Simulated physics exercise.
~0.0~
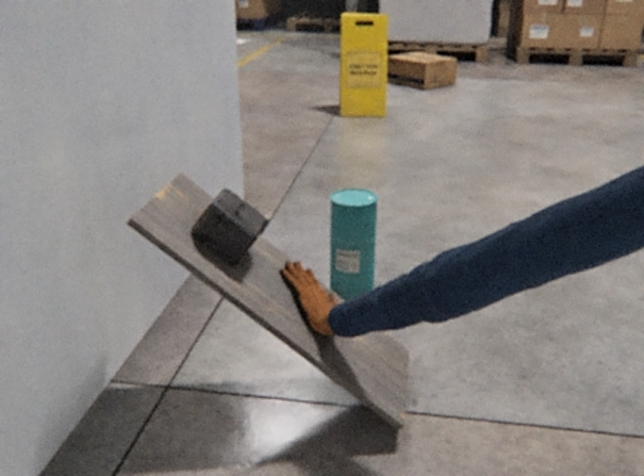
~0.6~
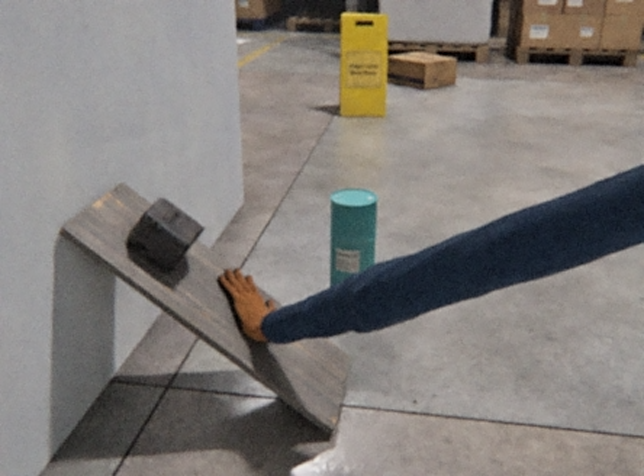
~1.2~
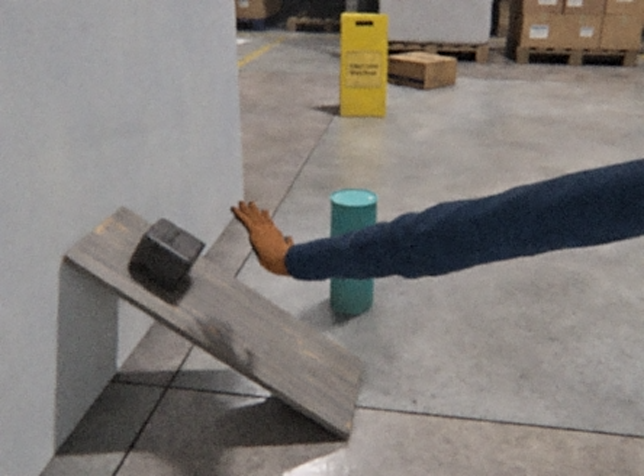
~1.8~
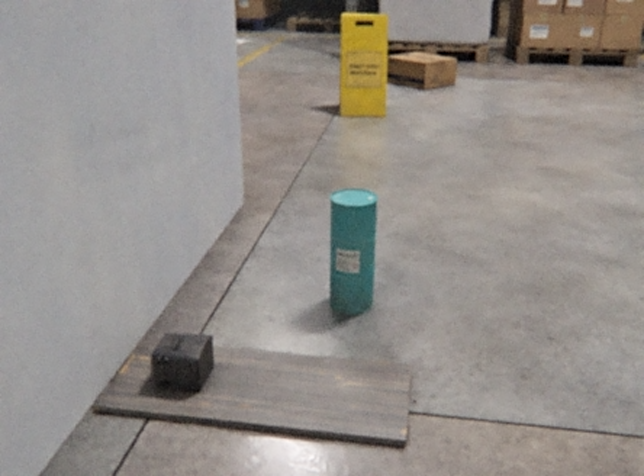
On a warehouse floor, a hand releases a leaning grey board, which slides down flat.
